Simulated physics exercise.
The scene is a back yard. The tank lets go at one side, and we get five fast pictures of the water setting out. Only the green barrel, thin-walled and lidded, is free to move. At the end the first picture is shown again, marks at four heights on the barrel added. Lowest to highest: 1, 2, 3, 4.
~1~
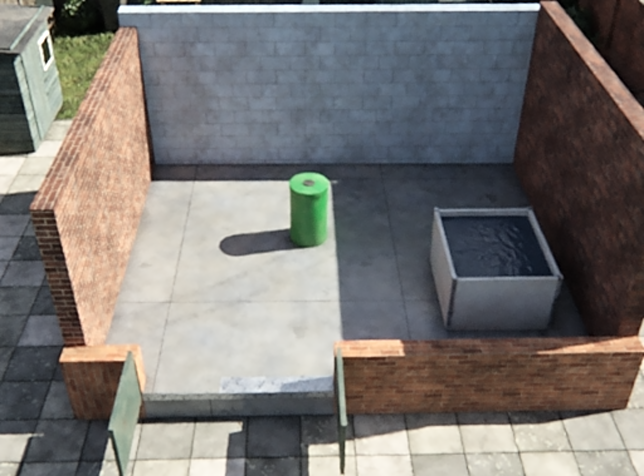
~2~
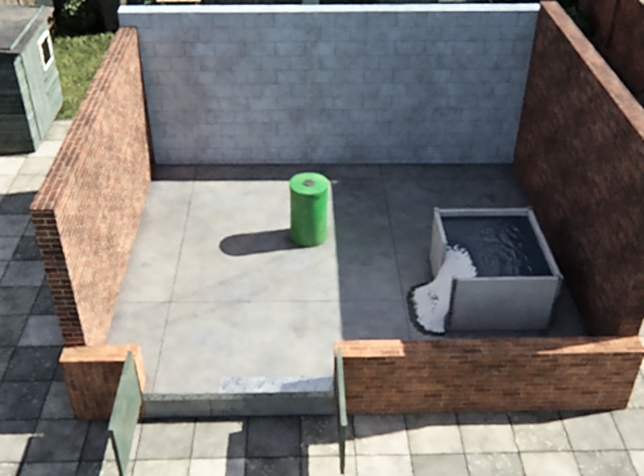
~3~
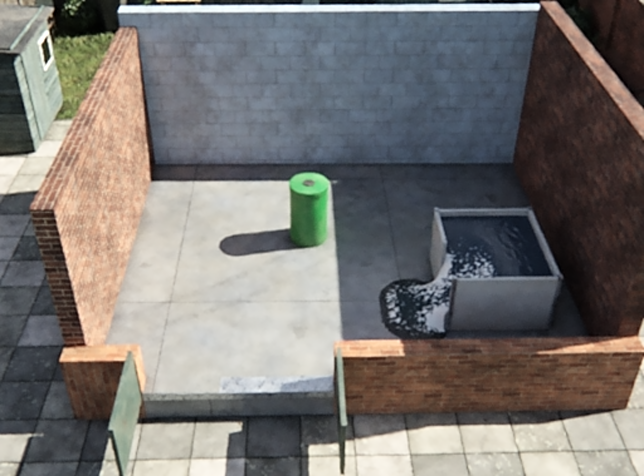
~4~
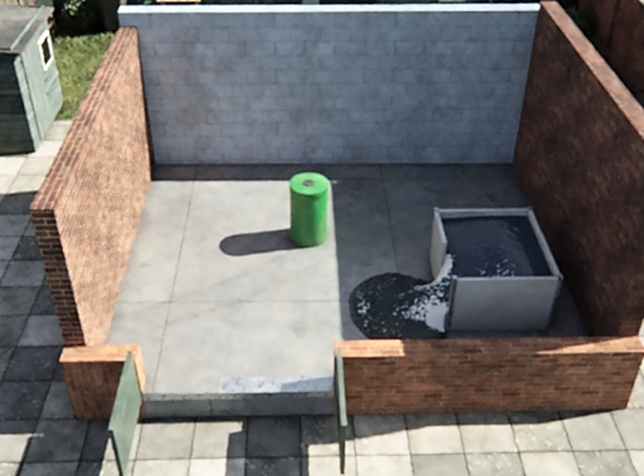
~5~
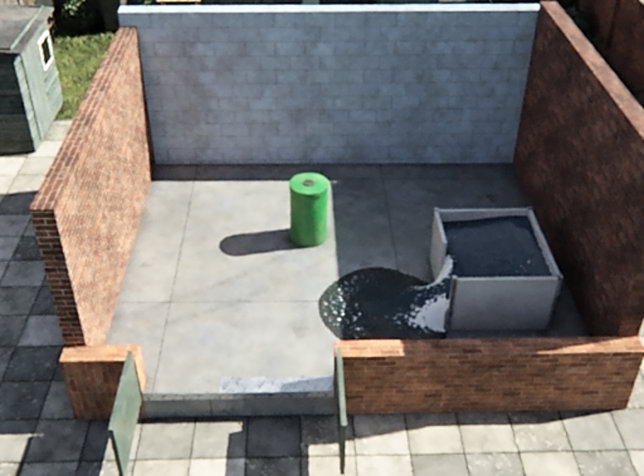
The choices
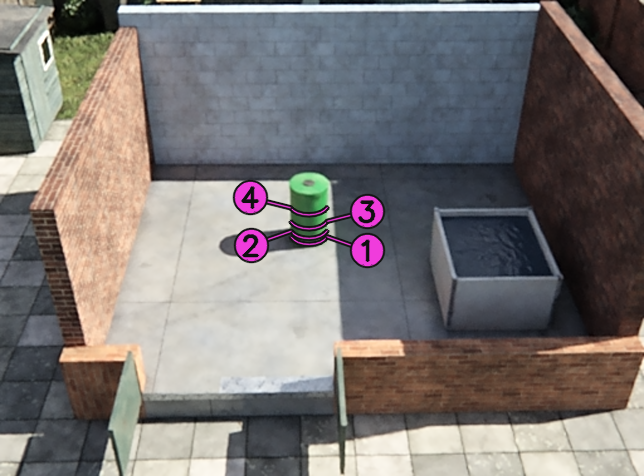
In a walled back yard with an open gate, water pours from the left side of a full square tank and spreads leftward across the paved ground in a widening dark pool, while a green barrel stands still.
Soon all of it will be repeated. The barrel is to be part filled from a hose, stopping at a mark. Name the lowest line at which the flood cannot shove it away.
1 is the one.
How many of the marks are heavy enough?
All of the four.
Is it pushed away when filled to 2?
No.
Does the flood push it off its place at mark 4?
No, not at all.
On the marked copy, 1 at (309, 244); 2 at (309, 238); 3 at (309, 228); 4 at (309, 214); from the bottom up 1, 2, 3, 4.
With 1, it does not move.
With 2, it does not move.
With 3, it does not move.
With 4, it does not move.
